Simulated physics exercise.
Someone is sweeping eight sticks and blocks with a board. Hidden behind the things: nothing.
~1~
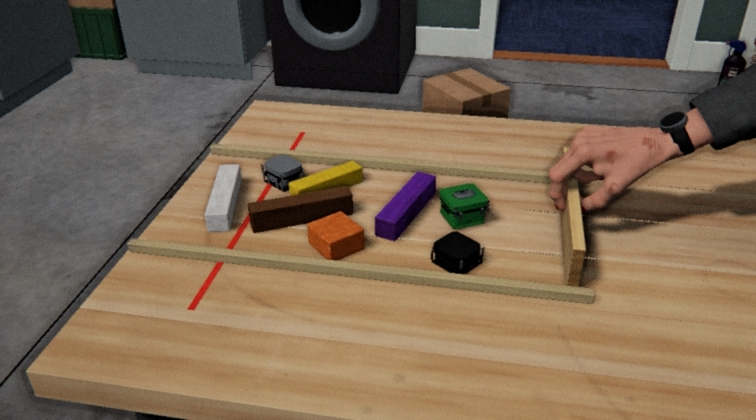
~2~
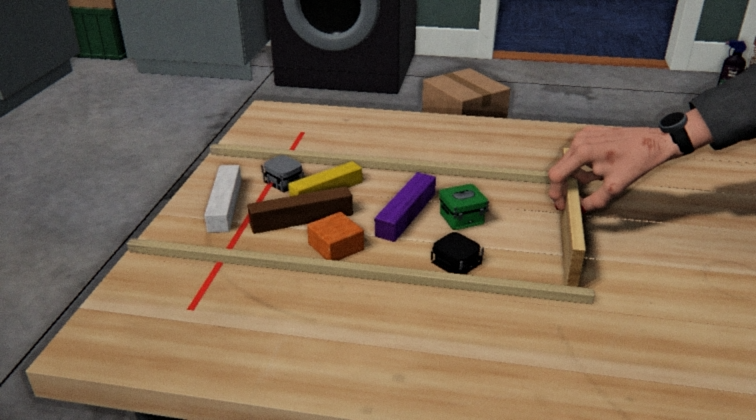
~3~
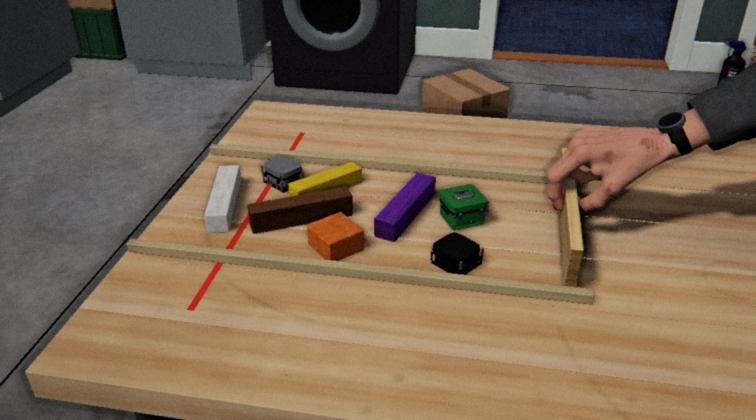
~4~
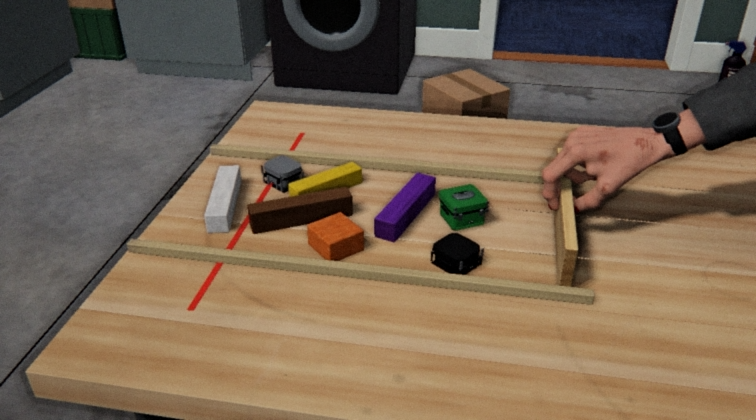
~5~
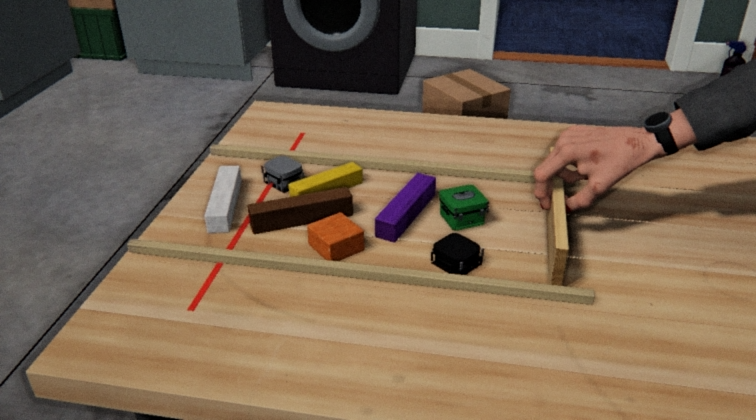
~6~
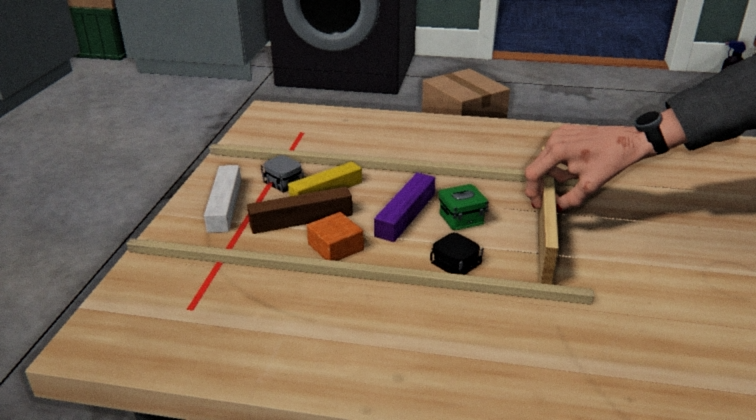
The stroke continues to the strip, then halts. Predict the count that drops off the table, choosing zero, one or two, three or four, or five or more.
The pieces lost over the edge are fewer than three, but some.
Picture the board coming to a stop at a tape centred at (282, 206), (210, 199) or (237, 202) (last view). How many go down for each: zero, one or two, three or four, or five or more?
Result per tape, as listed: None at all; five or more; either three or four.
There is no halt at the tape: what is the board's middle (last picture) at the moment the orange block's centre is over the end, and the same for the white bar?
Around (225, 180) first and around (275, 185) second.
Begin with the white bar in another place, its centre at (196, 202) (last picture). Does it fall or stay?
I reckon from there it drops down.
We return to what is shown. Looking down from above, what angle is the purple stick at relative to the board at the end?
Near 0 degrees.
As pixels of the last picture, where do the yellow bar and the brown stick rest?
First: About (208, 165); second: About (167, 204).
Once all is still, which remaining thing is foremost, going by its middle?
The one out in front is the brown stick.
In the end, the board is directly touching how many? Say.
I count 2 of them.
Soon after, none off yet; white bar at rest near (224, 197); grey case at rest near (283, 174); brown stick at rest near (301, 210).
Then, none off yet; white bar moved a little near (210, 198); grey case moved about its own width near (260, 170); brown stick moved about its own width near (238, 211).
At rest, the number that fall off is one or two; fallen, grey case and white bar.
